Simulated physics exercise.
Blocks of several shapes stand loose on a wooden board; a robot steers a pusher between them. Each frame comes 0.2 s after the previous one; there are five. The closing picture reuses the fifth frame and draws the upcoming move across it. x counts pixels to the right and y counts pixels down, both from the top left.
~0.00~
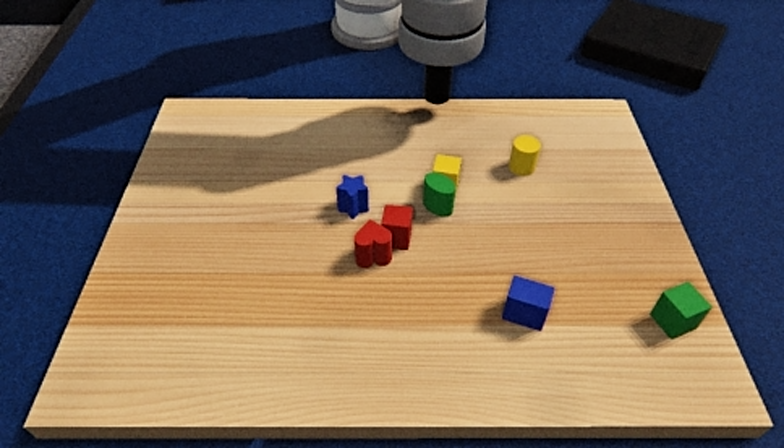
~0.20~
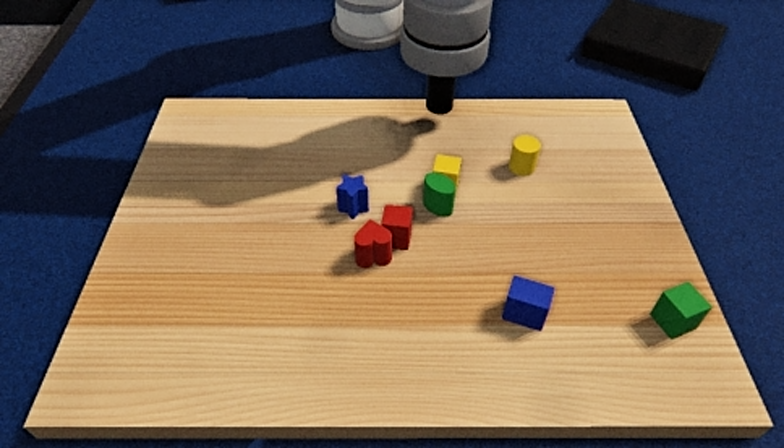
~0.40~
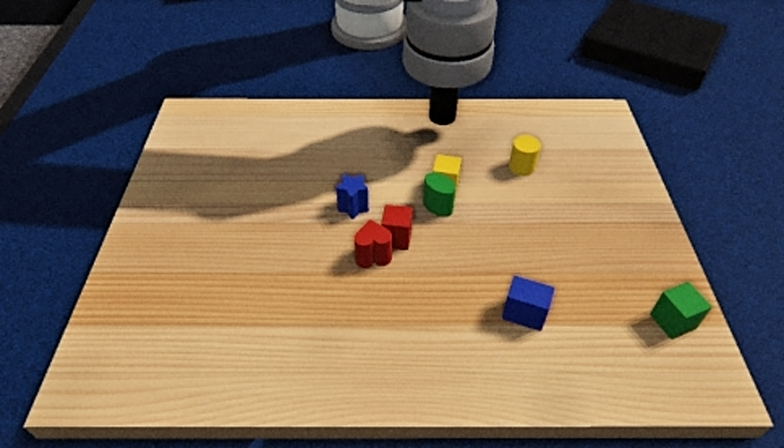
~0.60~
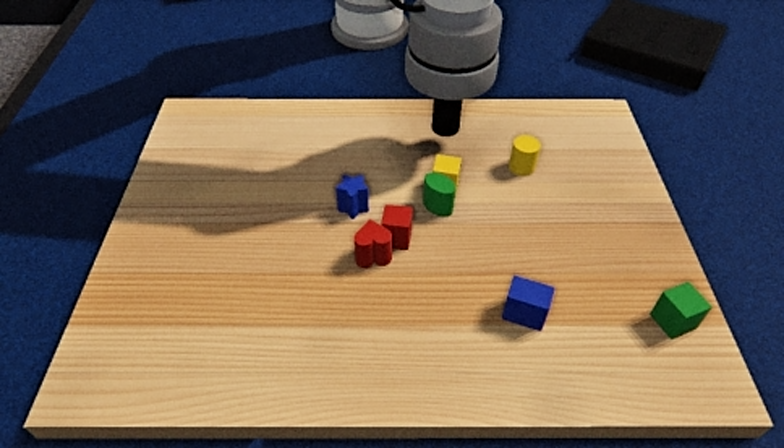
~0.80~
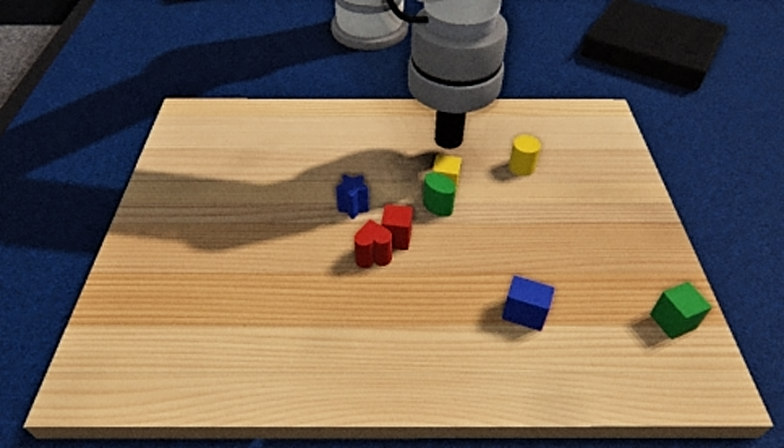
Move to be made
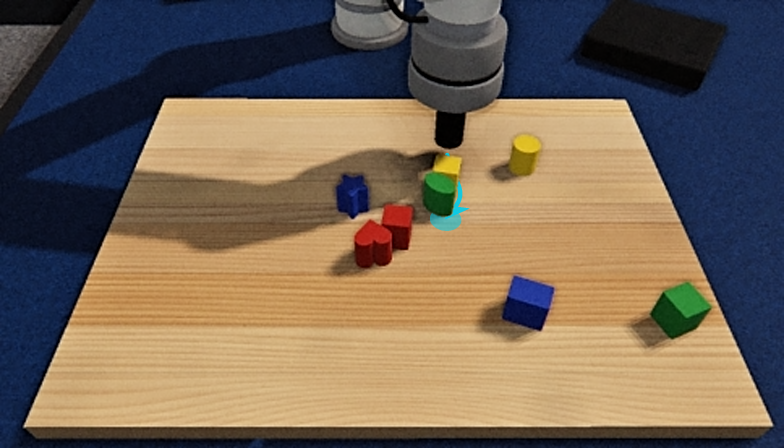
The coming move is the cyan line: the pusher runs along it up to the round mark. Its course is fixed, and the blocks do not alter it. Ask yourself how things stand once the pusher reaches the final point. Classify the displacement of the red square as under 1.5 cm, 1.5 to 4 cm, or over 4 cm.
Once the path ends, it will sit 1.5 to 4 cm from where it is now.
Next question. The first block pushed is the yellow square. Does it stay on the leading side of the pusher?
The block sits ahead of the pusher.
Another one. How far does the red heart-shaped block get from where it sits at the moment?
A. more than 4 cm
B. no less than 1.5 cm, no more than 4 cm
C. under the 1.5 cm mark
B - no less than 1.5 cm, no more than 4 cm.
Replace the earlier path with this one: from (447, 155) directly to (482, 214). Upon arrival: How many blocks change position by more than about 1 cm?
Looking at the path, I think two of the blocks end up more than 1 cm away.
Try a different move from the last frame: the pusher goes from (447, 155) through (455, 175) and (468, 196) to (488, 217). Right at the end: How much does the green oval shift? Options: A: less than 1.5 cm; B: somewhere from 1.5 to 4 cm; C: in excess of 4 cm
Answer: B.
The drawn path runs from (447, 155) by way of (455, 176) and (460, 198) to (446, 219).
What follows on the original path. One third of the way, pusher (457, 161); green oval (438, 185); yellow square (446, 169), turned 20° clockwise.
Two thirds of the way, pusher (462, 183); green oval (426, 202), turned 15° clockwise; yellow square (444, 190), turned 45° clockwise.
At the end, pusher (447, 204); red heart-shaped block (355, 239), turned 15° anticlockwise; red square (387, 229), turned 65° clockwise; green oval (417, 229); yellow square (432, 213), turned 30° clockwise.
